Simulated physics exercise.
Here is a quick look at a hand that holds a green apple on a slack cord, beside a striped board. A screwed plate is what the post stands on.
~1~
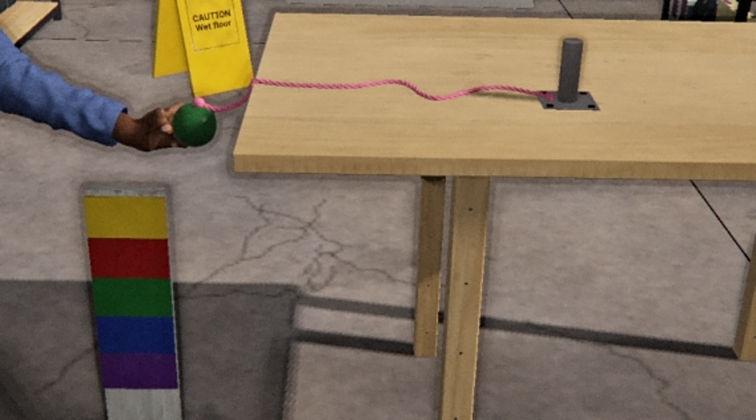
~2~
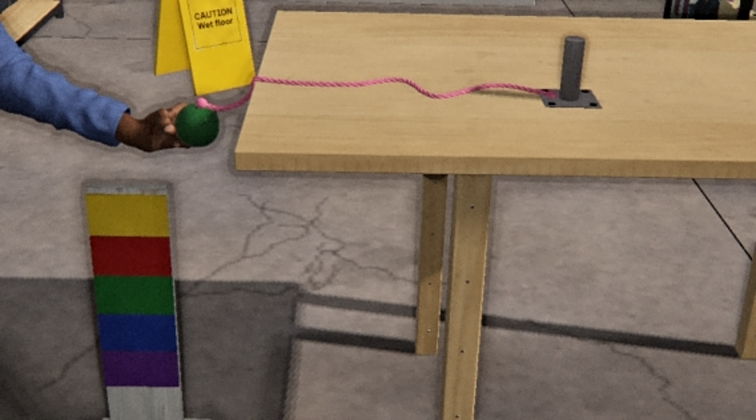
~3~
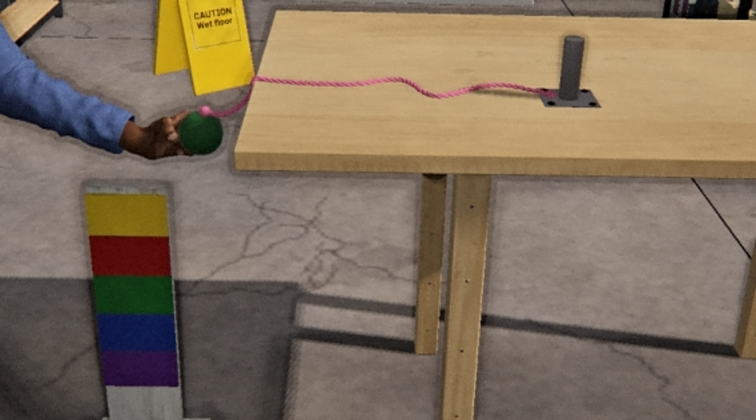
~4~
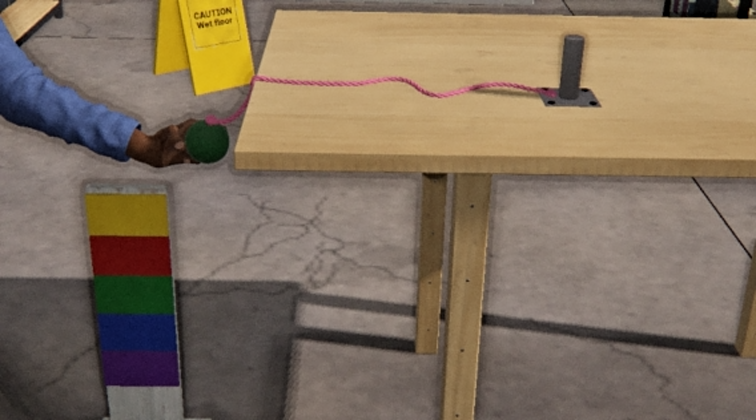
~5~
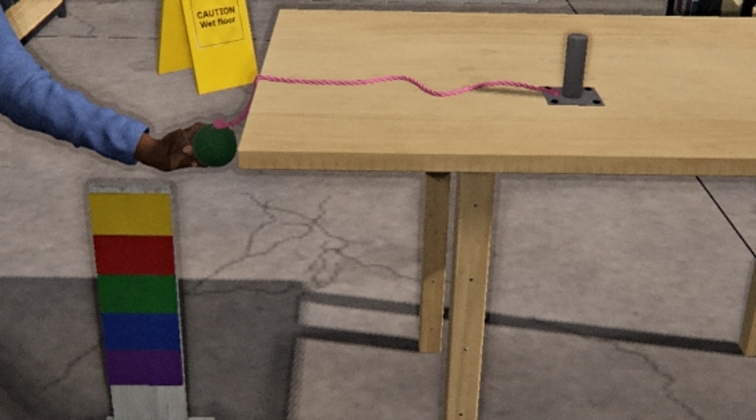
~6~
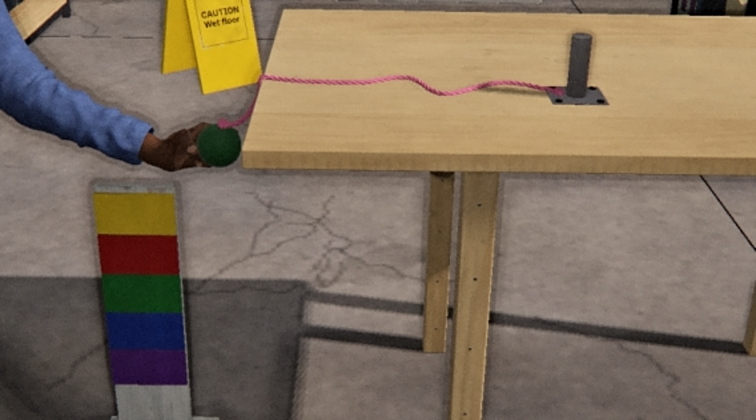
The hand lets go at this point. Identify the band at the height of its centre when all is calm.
Its centre is at yellow.
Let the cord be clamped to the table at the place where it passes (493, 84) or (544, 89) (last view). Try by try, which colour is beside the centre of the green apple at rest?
Note: Try 1 yellow; try 2 yellow.
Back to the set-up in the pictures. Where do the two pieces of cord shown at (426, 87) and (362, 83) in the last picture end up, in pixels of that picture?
They finish at (392, 85) and (308, 81) respectively.
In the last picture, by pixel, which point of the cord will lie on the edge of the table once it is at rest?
Roughly (316, 82).
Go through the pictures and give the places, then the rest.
In the first picture, green apple (194, 125); yellow (125, 219); red (129, 259); green (132, 298); blue (135, 336); purple (139, 372).
In the second picture, green apple (197, 126); cord through (523, 89) (459, 94) (409, 83) (340, 85) (265, 80).
In the third picture, green apple (201, 134).
In the fourth picture, green apple (207, 142); cord through (523, 88) (458, 93) (409, 82) (339, 84) (264, 80).
In the fifth picture, green apple (215, 145).
In the sixth picture, green apple (220, 146); cord through (530, 86) (466, 91) (416, 80) (346, 83) (271, 79).
Soon after, apple near (302, 218); level with yellow.
After that, apple near (282, 221); level with yellow.
In the end, apple near (273, 221); level with yellow. At yellow.
